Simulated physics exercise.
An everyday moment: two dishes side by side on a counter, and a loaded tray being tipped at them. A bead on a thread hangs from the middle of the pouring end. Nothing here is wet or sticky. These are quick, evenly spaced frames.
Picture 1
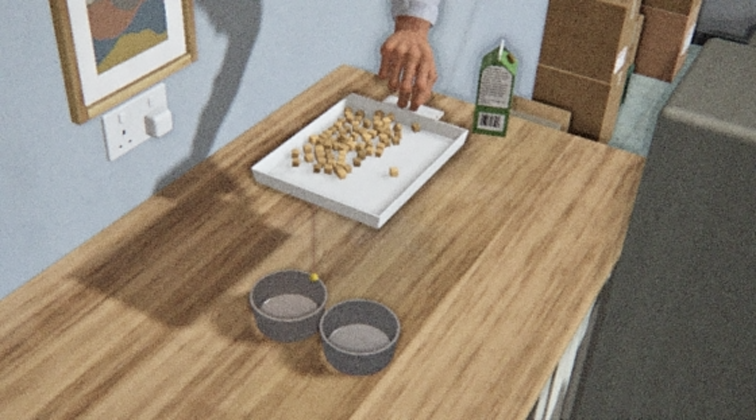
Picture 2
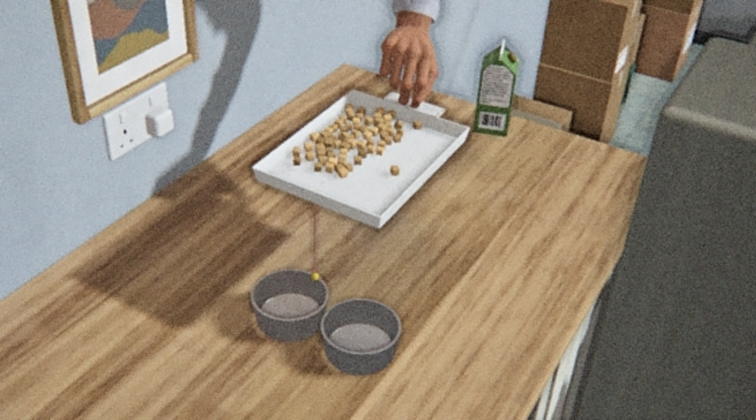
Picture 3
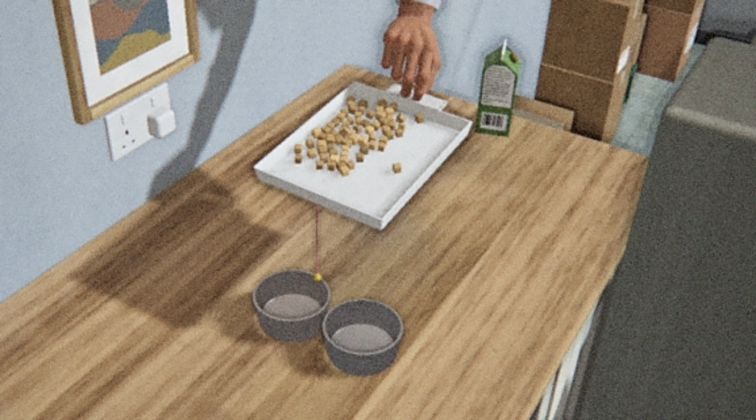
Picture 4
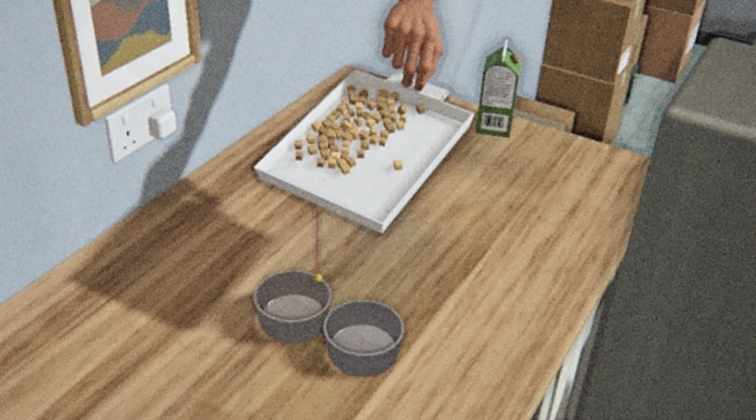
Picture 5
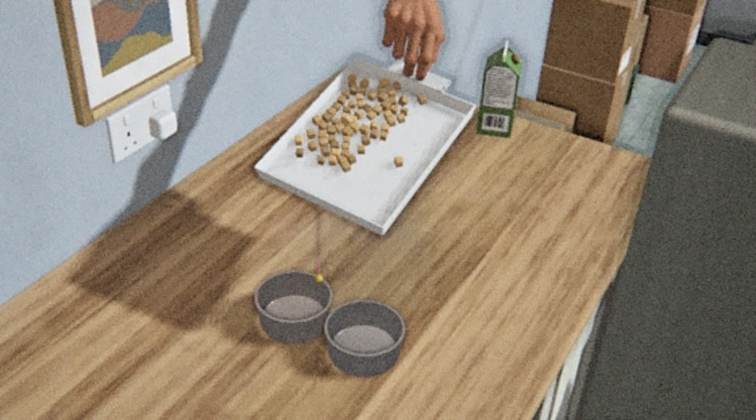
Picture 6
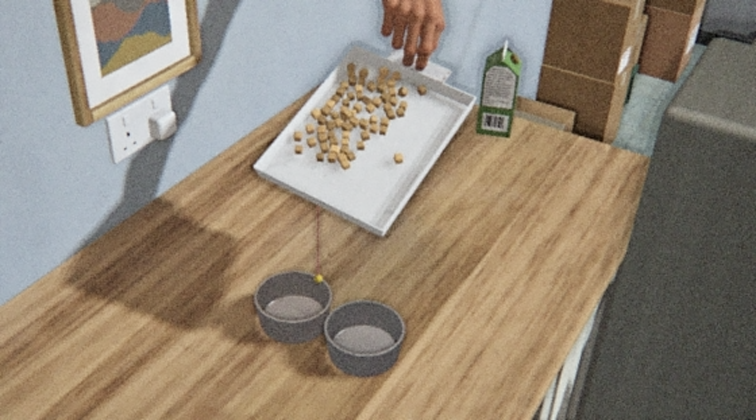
A hand at the far end of a white tray of small wooden cubes gradually tilted it toward its near right corner, while two grey dishes sat on the wooden counter in front.
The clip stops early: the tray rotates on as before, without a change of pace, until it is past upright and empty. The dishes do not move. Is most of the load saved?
They take the larger part between them.
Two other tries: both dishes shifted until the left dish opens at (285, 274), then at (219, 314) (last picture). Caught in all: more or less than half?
In turn: Not half; the smaller part.
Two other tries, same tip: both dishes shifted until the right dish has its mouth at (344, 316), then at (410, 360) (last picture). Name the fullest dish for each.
The first try: Right. The second: Left.
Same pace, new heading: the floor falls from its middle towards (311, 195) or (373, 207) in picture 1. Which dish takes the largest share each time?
In turn: The left-hand dish; the dish on the right.
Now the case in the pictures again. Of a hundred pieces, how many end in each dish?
Left dish near 10 in a hundred; right dish near 70.
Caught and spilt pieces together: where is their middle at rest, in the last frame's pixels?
Close to (357, 350).
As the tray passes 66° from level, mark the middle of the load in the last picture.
At about (352, 196).
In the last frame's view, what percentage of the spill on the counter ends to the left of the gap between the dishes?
Near 80 %.
Shortly afterwards, tray tipped steeply; all but a few on the tray; a little in the air.
Next, tray tipped past a quarter turn; the bulk on the tray; near a quarter in the right dish; only a few in the air.
Some moments later, tray tipped past a quarter turn; near two thirds in the right dish; a little in the left dish; near a quarter outside both.
In the end, tray tipped past a quarter turn; near two thirds in the right dish; a little in the left dish; near a quarter outside both.
